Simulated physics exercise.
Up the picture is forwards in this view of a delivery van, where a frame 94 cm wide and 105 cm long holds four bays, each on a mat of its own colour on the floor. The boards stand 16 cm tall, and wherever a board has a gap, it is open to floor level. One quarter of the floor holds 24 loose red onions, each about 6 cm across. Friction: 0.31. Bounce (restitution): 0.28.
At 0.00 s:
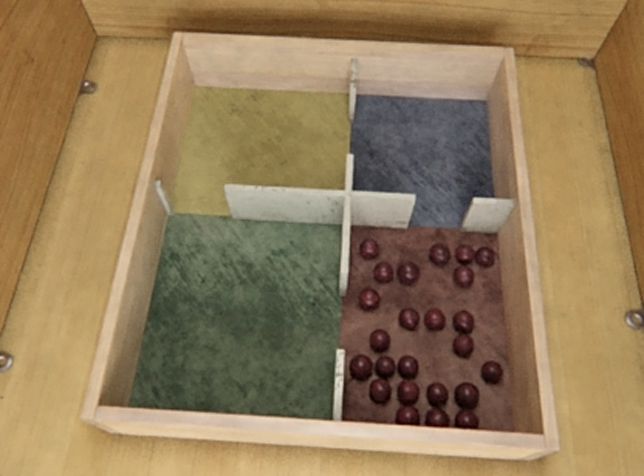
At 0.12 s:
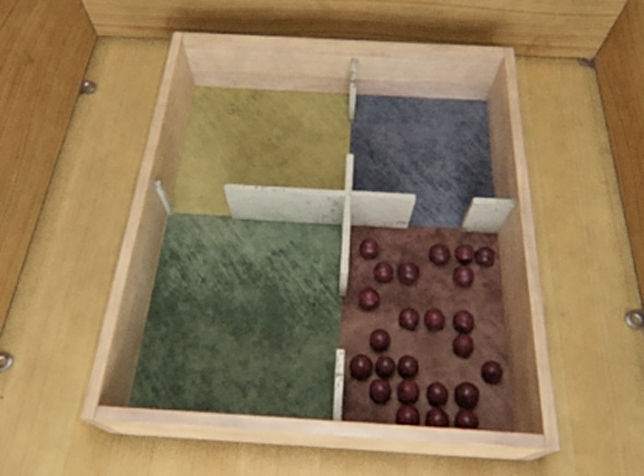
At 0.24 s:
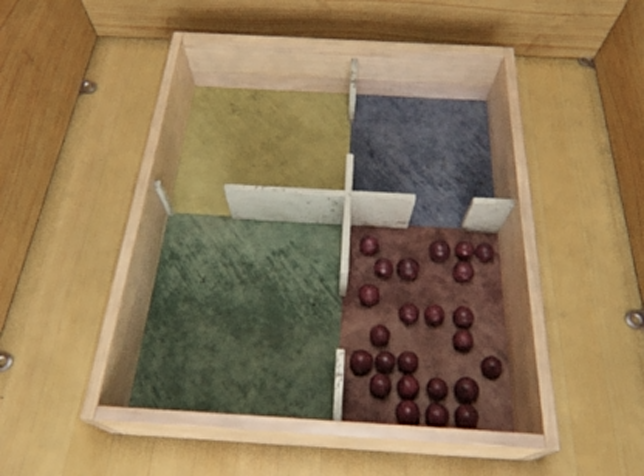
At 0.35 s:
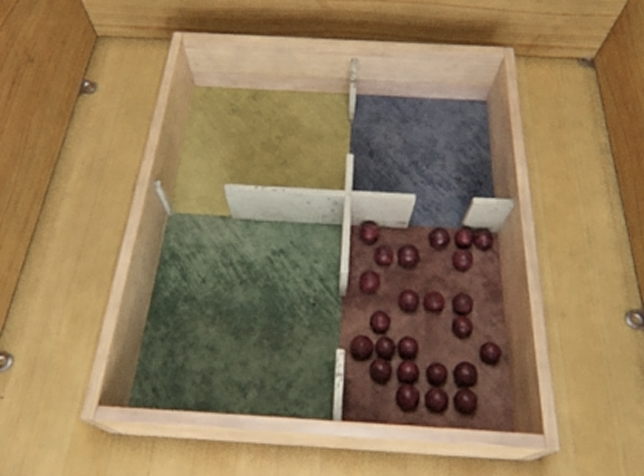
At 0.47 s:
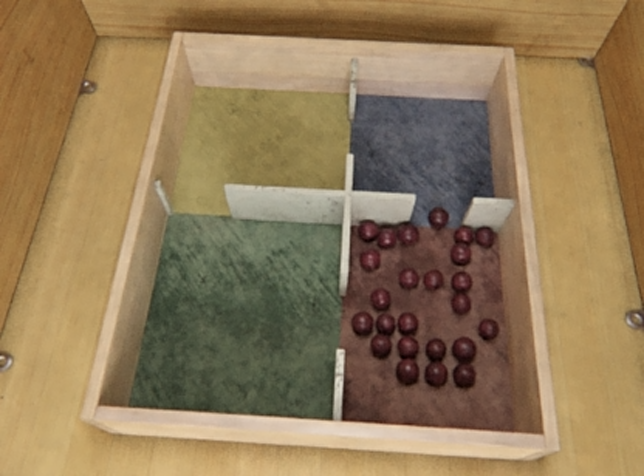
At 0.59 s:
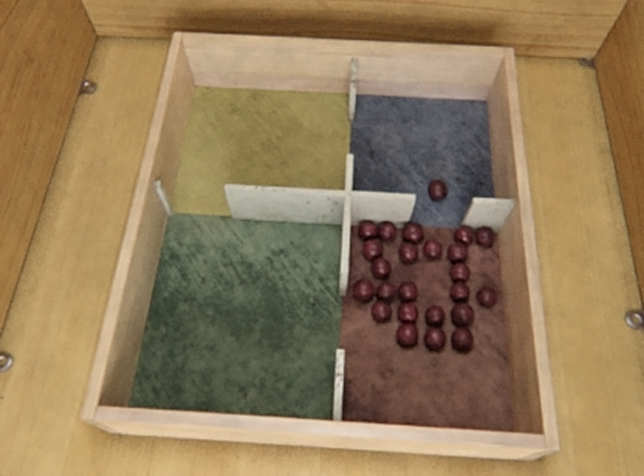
Dark red balls scattered over the red mat in a divided wooden frame sat still at first, then slid forward and bunched near the dividing board, while one passed through its gap onto the blue mat.
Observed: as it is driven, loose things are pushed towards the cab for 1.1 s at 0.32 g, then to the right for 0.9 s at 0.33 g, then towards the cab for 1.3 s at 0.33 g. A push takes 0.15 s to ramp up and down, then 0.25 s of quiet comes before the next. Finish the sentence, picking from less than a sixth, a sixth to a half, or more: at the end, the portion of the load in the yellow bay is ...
At the end that portion is less than one sixth.
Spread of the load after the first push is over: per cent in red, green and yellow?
Red at 80, green at 0, yellow at 0 in a hundred.
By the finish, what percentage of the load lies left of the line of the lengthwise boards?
Share: About 0 in a hundred.
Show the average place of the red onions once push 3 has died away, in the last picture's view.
Looking at the last picture, it comes out around (454, 166).
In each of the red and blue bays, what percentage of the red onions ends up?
The red bay holds 40 per cent and the blue bay 60 per cent.
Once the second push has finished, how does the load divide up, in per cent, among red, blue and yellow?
By then: Red 70, blue 30, yellow 0 per cent.
After push 1 (1.34 s), 18 in the red bay and 6 in the blue bay.
After push 2 (2.49 s), 17 in the red bay and 7 in the blue bay.
After push 3 (4.04 s), 9 in the red bay and 15 in the blue bay.
Outcome (at 4.72 s), 9 in the red bay and 15 in the blue bay. Asked share, 0 of 24, 0 per cent.
